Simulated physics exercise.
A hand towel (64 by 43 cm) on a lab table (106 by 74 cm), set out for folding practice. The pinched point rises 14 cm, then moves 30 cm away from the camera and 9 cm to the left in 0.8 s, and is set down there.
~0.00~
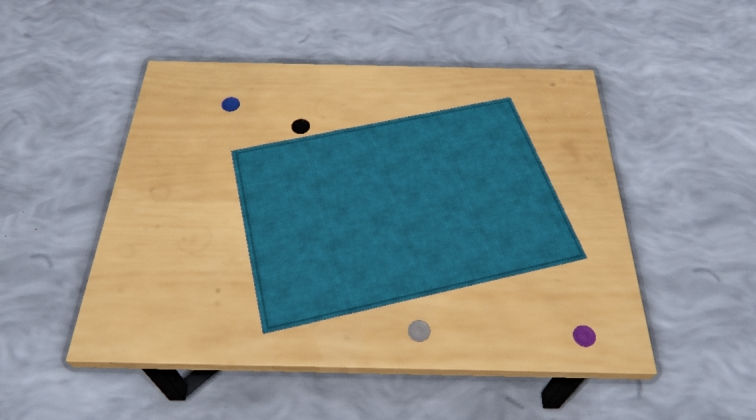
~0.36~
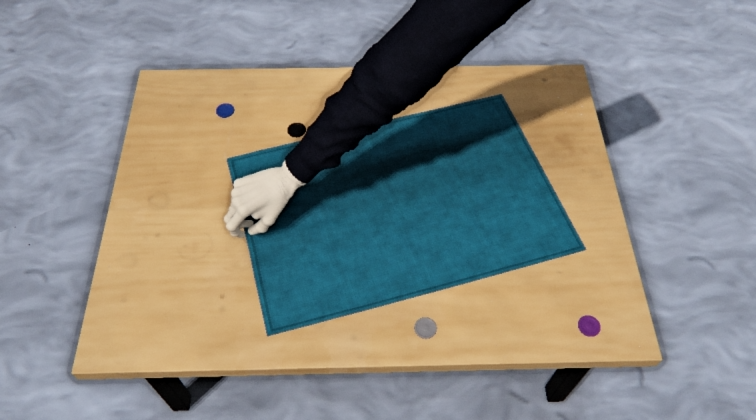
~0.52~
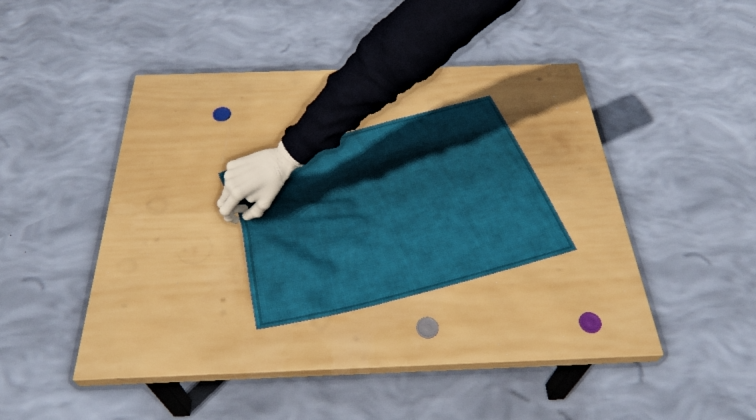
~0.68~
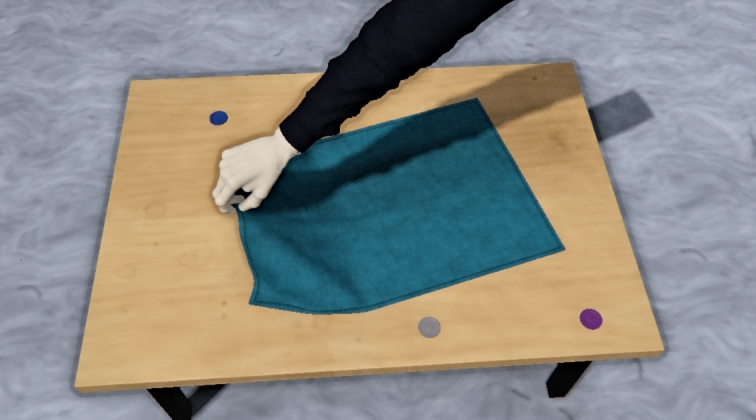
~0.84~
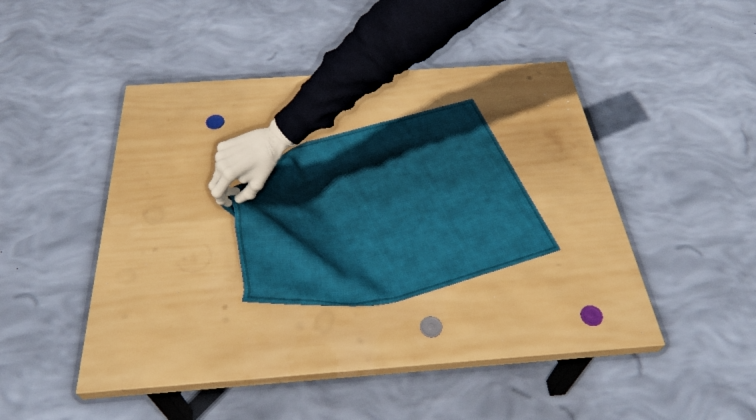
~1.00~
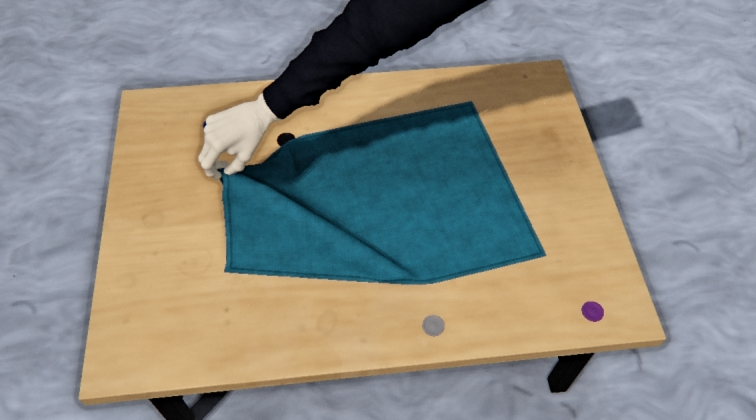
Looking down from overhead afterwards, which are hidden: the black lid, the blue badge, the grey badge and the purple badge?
In order: The black lid ends under the cloth; the blue badge gets covered; the grey badge still shows; the purple badge still shows.
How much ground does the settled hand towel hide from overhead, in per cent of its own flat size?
80 %.
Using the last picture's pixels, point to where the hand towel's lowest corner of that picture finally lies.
I'd say it ends up somewhere about (159, 184).
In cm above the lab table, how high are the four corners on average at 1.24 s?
Roughly 0 centimetres up.
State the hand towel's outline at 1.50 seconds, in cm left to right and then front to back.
From overhead, it's around 70 cm across with near 52 cm of depth.
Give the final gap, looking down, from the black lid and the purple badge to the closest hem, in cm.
11 cm and 28 cm.
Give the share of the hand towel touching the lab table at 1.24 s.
I'd put it at close to 65 per cent.
After 1.2 s, 65 % of it is down, spanning 65 by 46 cm, above black lid.
After 1.5 s, 70 % of it is down, spanning 70 by 52 cm, above blue badge, black lid.
After 1.8 s, 75 % of it is down, spanning 71 by 52 cm, above blue badge, black lid.
After 2.0 s, 75 % of it is down, spanning 71 by 52 cm, above blue badge, black lid.
After 3.0 s, 80 % of it is down, spanning 71 by 52 cm, above blue badge, black lid.
